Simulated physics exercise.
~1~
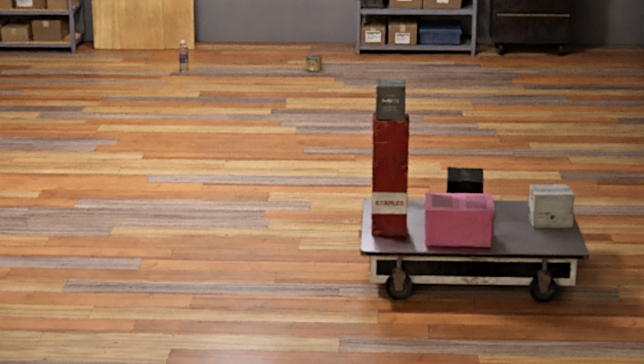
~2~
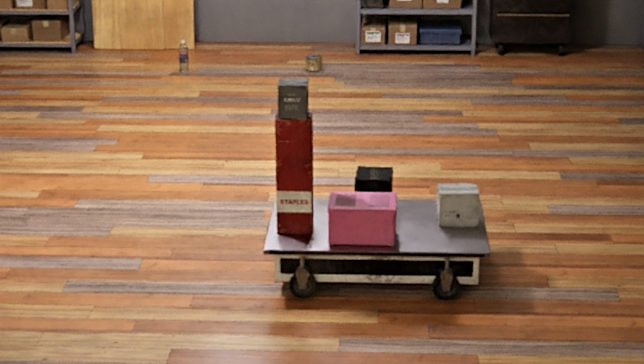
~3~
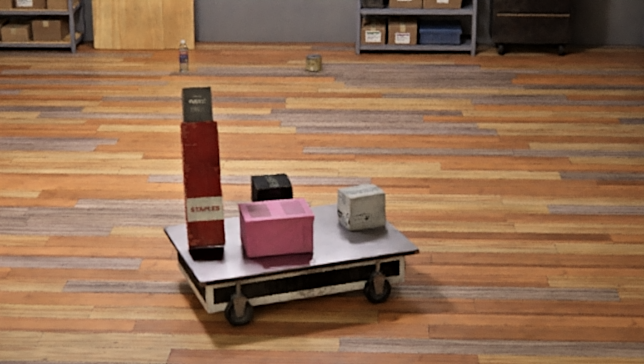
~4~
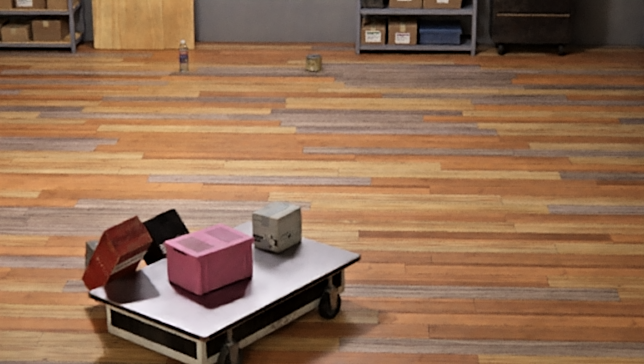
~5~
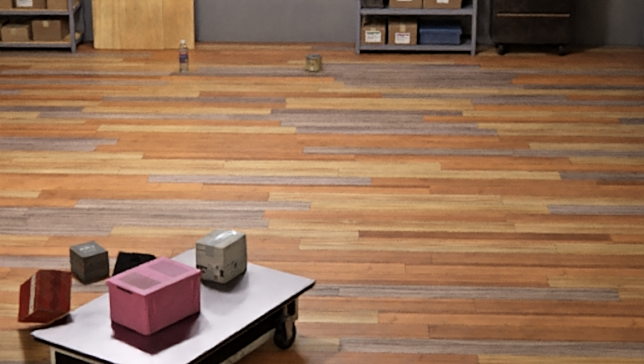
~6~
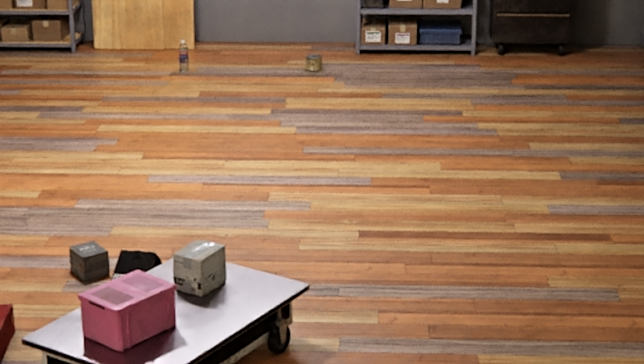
A flat cart rolls leftward across a striped wooden floor, carrying a tall red box topped by a small grey box, with a pink tote, a black box and a pale parcel beside them. As the cart begins to turn and come nearer, the red box and the grey one leans over. The red box then topples at the left end of the deck, while the black box tips behind the tote. The red, grey and black boxes drop off. At the end, the pink tote and pale parcel remain upright on the cart, at the lower left.
